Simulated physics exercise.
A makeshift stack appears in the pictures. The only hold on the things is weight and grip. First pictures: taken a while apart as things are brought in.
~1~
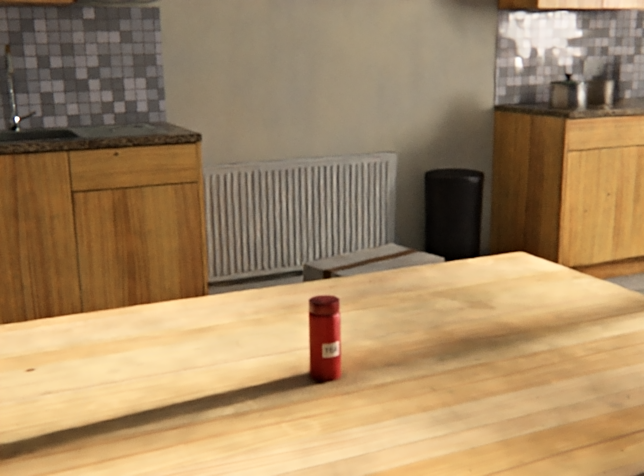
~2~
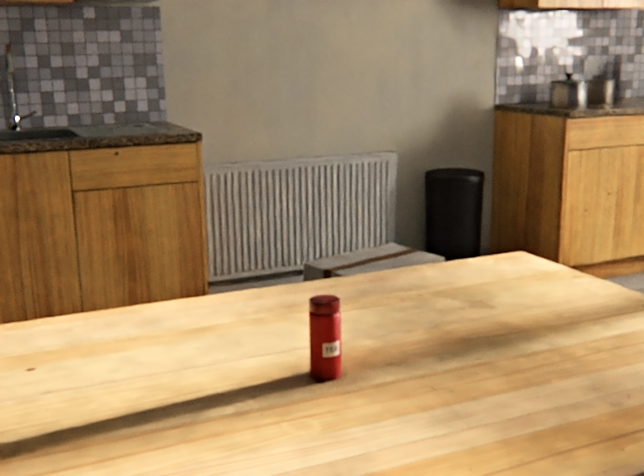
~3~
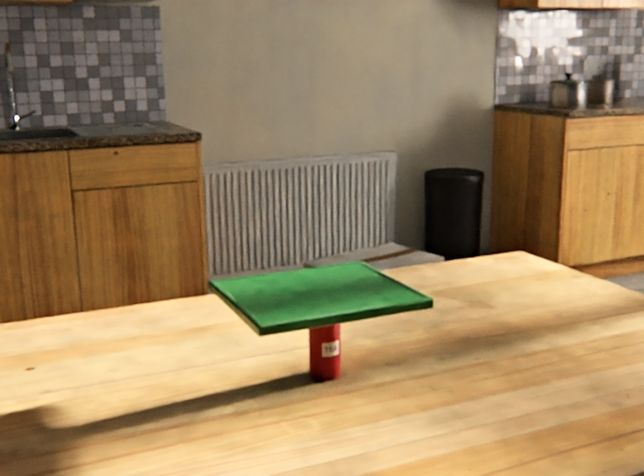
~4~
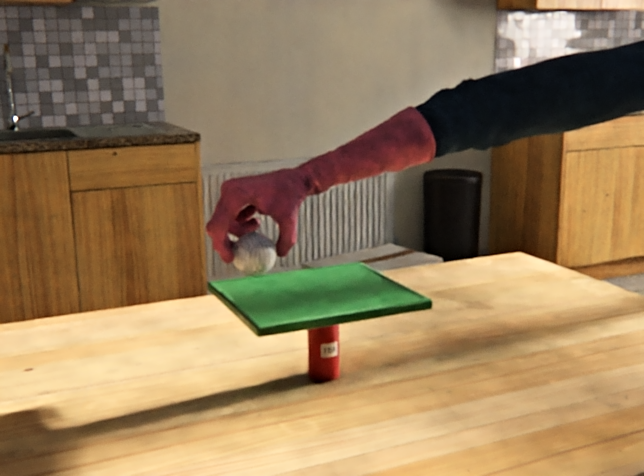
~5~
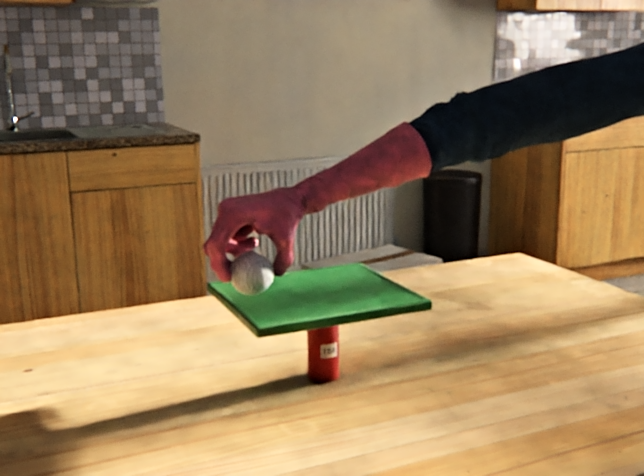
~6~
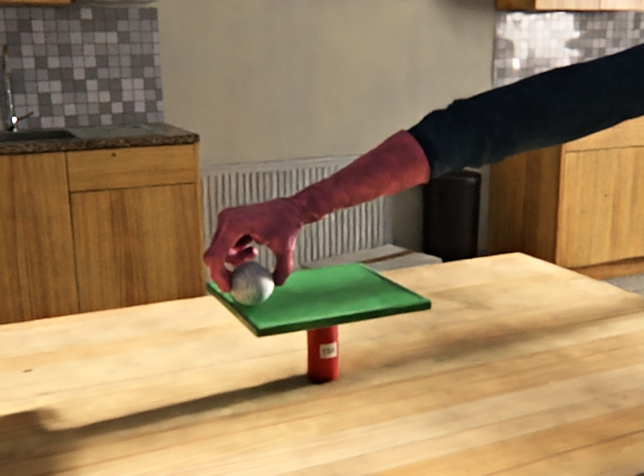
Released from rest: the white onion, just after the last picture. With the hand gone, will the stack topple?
Yes, it topples.
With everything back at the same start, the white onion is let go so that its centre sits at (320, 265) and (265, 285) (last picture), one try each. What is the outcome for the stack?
Result of try one is that it stays stable, and of try two that it tips over.
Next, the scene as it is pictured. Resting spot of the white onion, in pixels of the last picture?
The object ends up somewhere around (249, 376).
Then, 0.30 s later than the last frame, white onion now fallen; green lid tilted by 47°.
Then, 0.80 s later than the last frame, green lid on its side.
Then, 1.20 s later than the last frame, green lid now fallen; red shaker tilted by 61°.
Then, 1.30 s later than the last frame, red shaker now fallen.
When it is over, fallen, white onion, green lid and red shaker. End places, in pixels of the last picture, white onion near (249, 377). The stack comes apart.
